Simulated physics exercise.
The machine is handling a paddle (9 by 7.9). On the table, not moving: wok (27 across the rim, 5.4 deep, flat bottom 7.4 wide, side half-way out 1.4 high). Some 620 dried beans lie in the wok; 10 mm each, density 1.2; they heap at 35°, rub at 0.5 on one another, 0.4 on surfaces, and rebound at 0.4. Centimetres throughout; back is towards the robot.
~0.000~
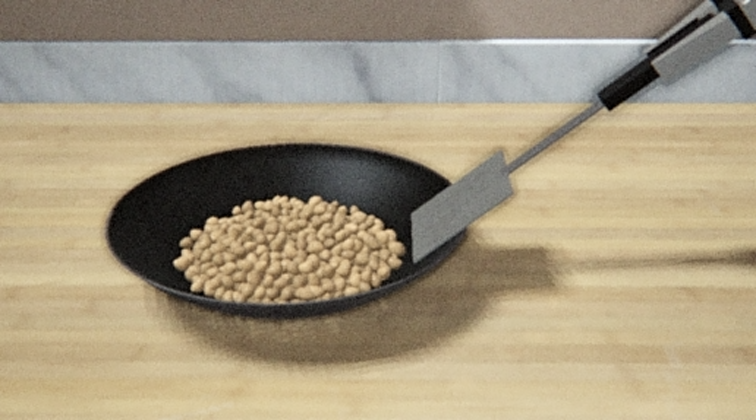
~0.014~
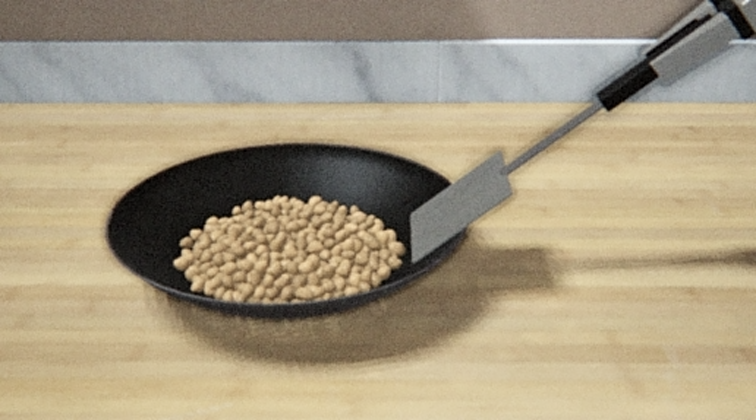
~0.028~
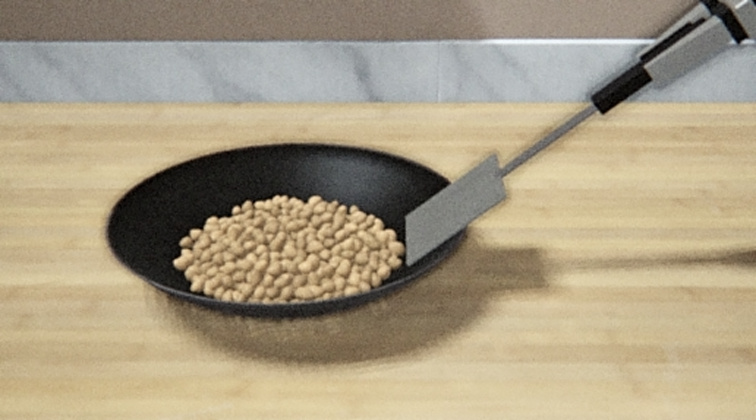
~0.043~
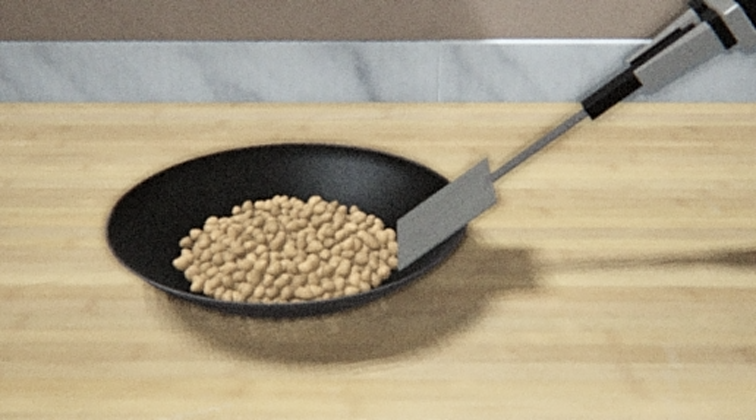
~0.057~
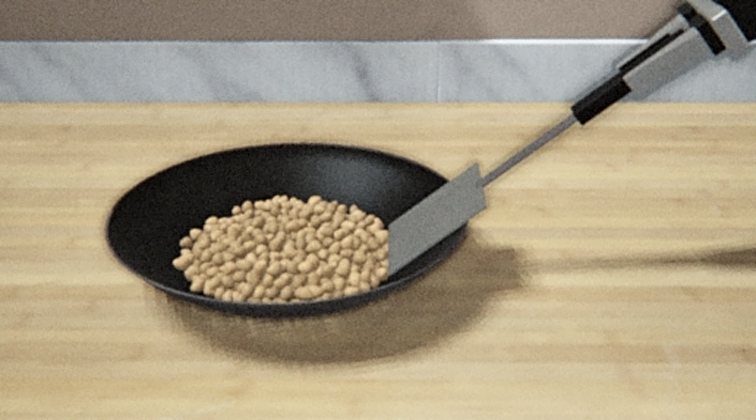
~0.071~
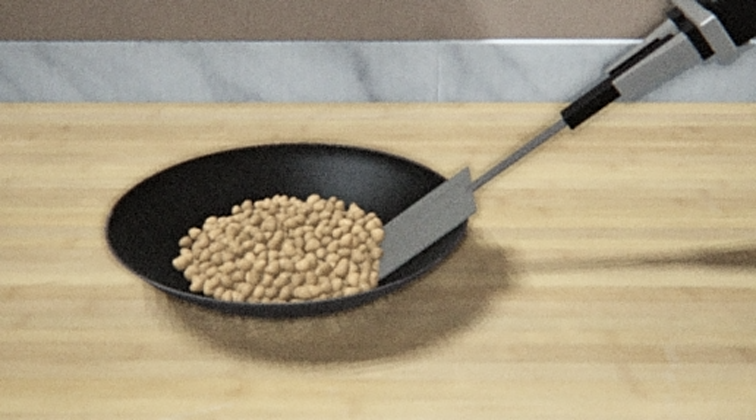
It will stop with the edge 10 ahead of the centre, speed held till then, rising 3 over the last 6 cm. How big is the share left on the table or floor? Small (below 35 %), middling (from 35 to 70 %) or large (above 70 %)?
Answer: Small; below 35 % of the dried beans finish on the table or floor.
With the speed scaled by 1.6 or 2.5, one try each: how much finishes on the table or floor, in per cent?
Some 40 and 45 per cent.
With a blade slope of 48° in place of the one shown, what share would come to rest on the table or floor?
In that case some 30 per cent.
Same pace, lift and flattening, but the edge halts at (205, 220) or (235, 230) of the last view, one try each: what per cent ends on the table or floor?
Some 0 and 0 per cent.
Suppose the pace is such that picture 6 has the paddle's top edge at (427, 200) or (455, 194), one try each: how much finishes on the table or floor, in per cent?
About 45 and 40 per cent.
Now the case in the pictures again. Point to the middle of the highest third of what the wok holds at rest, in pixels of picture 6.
Near (186, 238).
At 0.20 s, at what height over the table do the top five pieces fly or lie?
About 5 cm.
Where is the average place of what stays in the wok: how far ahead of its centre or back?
Some 4.0 cm ahead.
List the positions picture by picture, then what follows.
The paddle top edge at (507, 171), sloping 39°; upper third of the load around (287, 242), from x 180 to 400, top at y 205; 616 in the wok, in the first picture.
The paddle top edge at (506, 171), sloping 39°; upper third of the load around (287, 242), from x 180 to 400, top at y 205, in the second picture.
The paddle top edge at (501, 174), sloping 39°; upper third of the load around (287, 241), from x 180 to 400, top at y 200, in the third picture.
The paddle top edge at (492, 179), sloping 39°; upper third of the load around (287, 241), from x 180 to 400, top at y 200, in the fourth picture.
The paddle top edge at (482, 184), sloping 39°; upper third of the load around (287, 241), from x 180 to 390, top at y 200, in the fifth picture.
The paddle top edge at (472, 188), sloping 39°; upper third of the load around (289, 239), from x 180 to 380, top at y 200; 616 in the wok, in the sixth picture.
After 0.20 s, sloping 39°, highest piece 5 above the table; 616 in the wok.
After 0.33 s, sloping 39°, highest piece 8 above the table; 609 in the wok, 7 on the blade or in flight.
After 0.59 s, sloping 39°, highest piece 7 above the table; 453 in the wok, 160 on the table or floor, 3 on the blade or in flight.
After 1.64 s, sloping 39°, highest piece 6 above the table; 451 in the wok, 165 on the table or floor.
In the end, 451 in the wok, 165 on the table or floor. That is 27 % on the table or floor.
